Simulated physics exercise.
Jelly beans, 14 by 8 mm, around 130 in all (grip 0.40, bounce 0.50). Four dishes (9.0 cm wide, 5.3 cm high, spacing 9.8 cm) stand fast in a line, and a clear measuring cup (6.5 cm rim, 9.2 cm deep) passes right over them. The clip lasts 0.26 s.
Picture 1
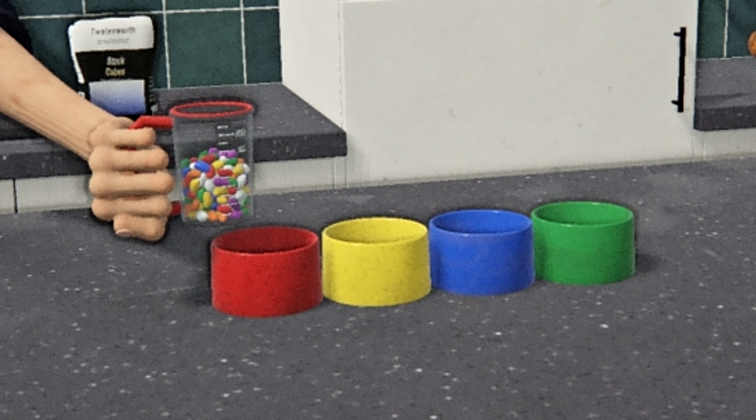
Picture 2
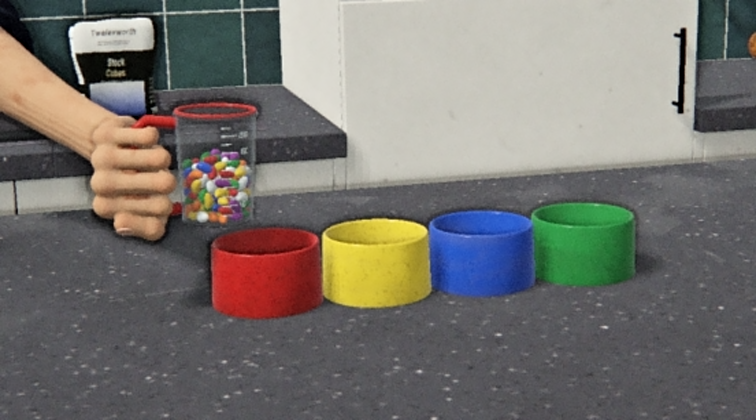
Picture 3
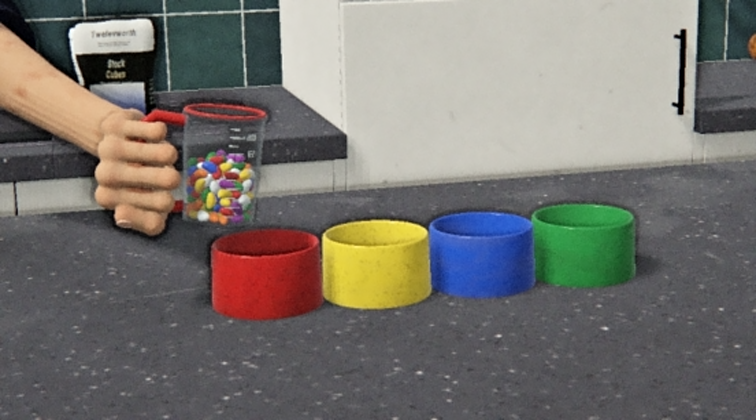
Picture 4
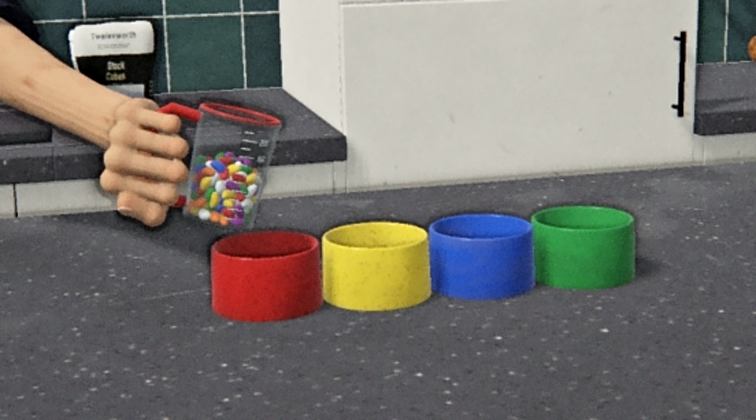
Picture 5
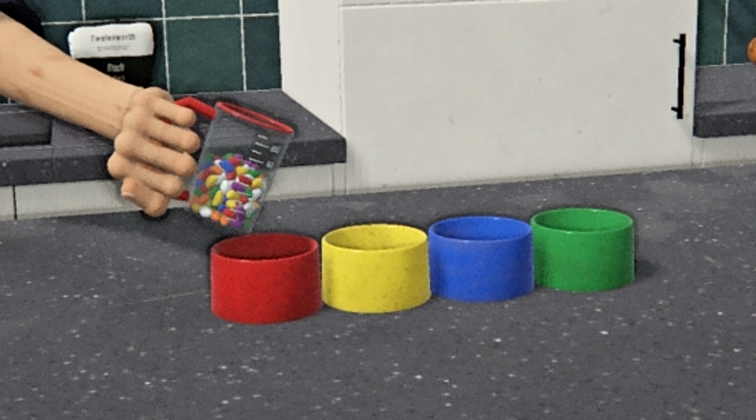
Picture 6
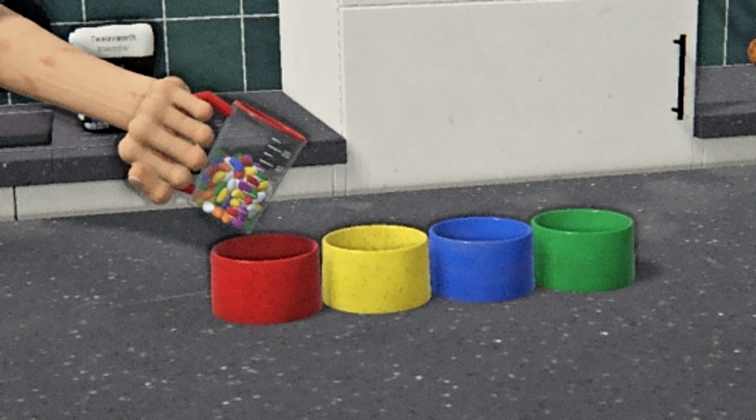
A clear measuring cup of colorful jelly beans, held by a hand at the left, tilted gradually to the right and shifted slightly that way, above a row of red, yellow, blue and green dishes.
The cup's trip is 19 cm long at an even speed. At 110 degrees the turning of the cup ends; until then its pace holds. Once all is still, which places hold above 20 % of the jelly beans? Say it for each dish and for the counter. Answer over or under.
Red: Under, blue: Over, green: Under, yellow: Over, counter: Under.
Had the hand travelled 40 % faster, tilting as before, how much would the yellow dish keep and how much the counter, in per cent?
Yellow 0; counter 0.
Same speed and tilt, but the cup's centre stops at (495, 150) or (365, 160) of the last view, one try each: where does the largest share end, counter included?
Most goes to: Blue, then yellow.
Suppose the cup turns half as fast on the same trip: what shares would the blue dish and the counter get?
In that case blue 100; counter 0.
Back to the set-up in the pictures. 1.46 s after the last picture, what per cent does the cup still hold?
Roughly 0 per cent.
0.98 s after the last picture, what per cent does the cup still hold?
Some 25 per cent of the load.
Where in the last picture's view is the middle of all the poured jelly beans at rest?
Around (465, 277).
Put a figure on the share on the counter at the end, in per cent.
Roughly 10 per cent.
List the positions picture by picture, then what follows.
In the first frame, cup at (215, 164), tilt 0 degrees, lip at (251, 108), moved 0.0 cm; middle of the pieces at (219, 191); red dish at (265, 241); yellow dish at (375, 232); blue dish at (481, 223); green dish at (582, 214).
In the second frame, cup at (217, 165), tilt 2 degrees, lip at (254, 110), moved 0.1 cm; middle of the pieces at (220, 192).
In the third frame, cup at (222, 166), tilt 7 degrees, lip at (264, 114), moved 0.6 cm; middle of the pieces at (223, 193).
In the fourth frame, cup at (229, 168), tilt 15 degrees, lip at (278, 122), moved 1.2 cm; middle of the pieces at (226, 194).
In the fifth frame, cup at (236, 169), tilt 23 degrees, lip at (291, 131), moved 1.9 cm; middle of the pieces at (230, 195).
In the sixth frame, cup at (244, 169), tilt 31 degrees, lip at (304, 140), moved 2.5 cm; middle of the pieces at (234, 194); red dish at (265, 248); yellow dish at (375, 239); blue dish at (481, 230); green dish at (582, 222).
Then, 0.59 s after the last picture, tilt 110 degrees; cup holds 90 %, yellow 10 %.
Then, 0.98 s after the last picture, tilt 110 degrees; cup holds 25 %, blue 30 %, yellow 35 %.
Then, 1.46 s after the last picture, tilt 110 degrees; cup holds 0 %, blue 55 %, yellow 35 %.
In the end, red 0 %, blue 55 %, green 0 %, yellow 35 %, counter 10 %.
